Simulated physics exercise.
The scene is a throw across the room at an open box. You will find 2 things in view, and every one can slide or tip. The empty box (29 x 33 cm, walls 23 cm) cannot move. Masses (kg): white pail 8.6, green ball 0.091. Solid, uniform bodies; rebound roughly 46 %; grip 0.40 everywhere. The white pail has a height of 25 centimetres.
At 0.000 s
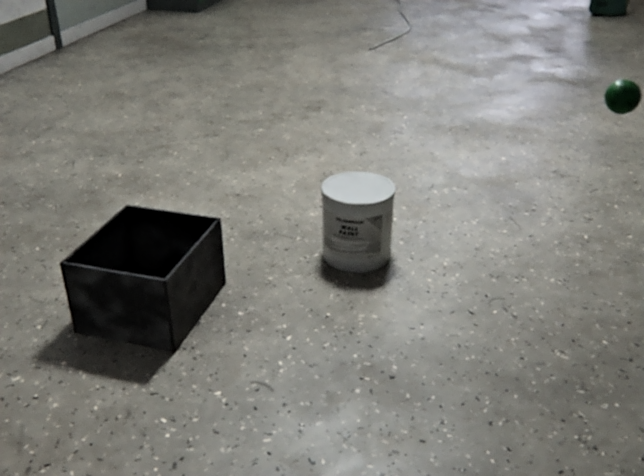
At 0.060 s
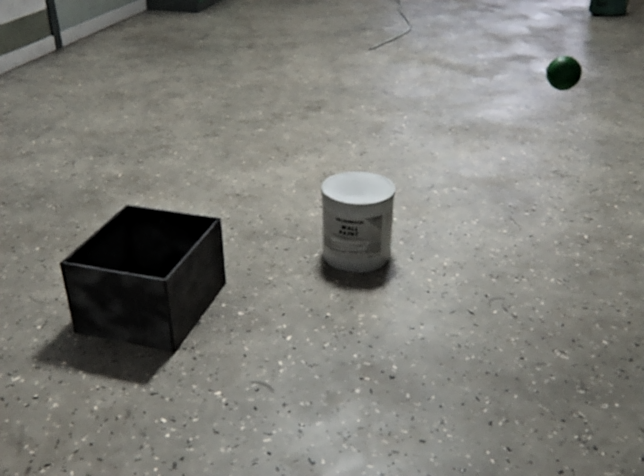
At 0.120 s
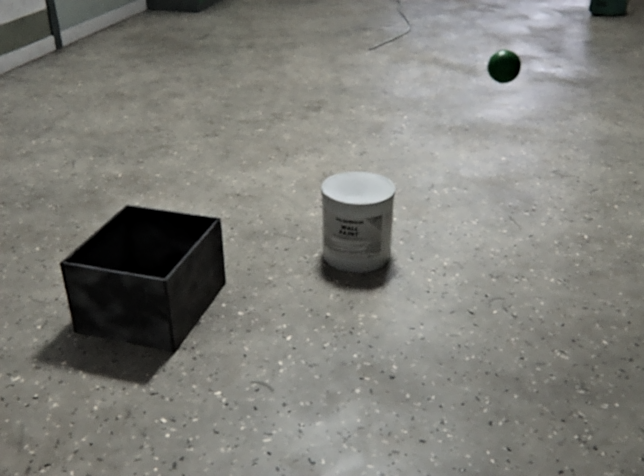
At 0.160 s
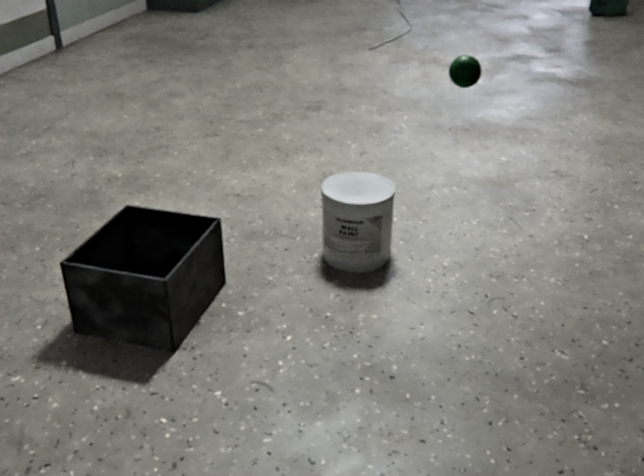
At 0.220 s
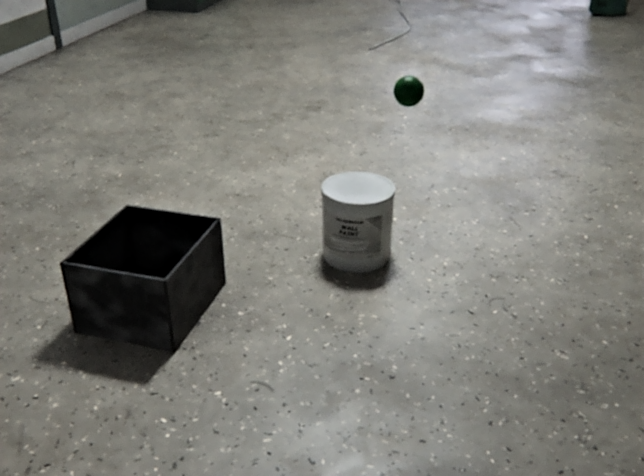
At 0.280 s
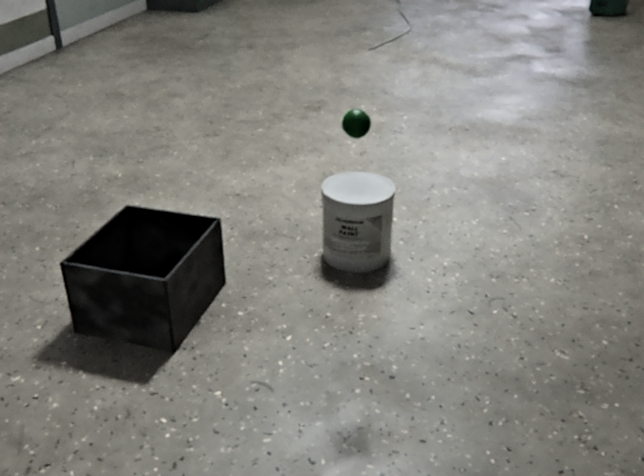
On a speckled grey floor, a green ball arcs leftward through the air, rising then dropping above a still white pail near an open black box.
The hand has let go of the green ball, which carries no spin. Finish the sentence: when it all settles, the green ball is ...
... out of the box.
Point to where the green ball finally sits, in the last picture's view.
Roughly (474, 324).
By 0.48 s, ball outside, 20 cm from the box's middle; green ball near (222, 288).
By 0.78 s, ball outside, 55 cm from the box's middle; green ball near (342, 306).
By 1.08 s, ball outside, 77 cm from the box's middle; green ball near (419, 317).
When it is over (2.1 s), ball outside, 92 cm from the box's middle; white pail within 10 cm of the start. End places, in pixels of the last picture, green ball near (474, 324).
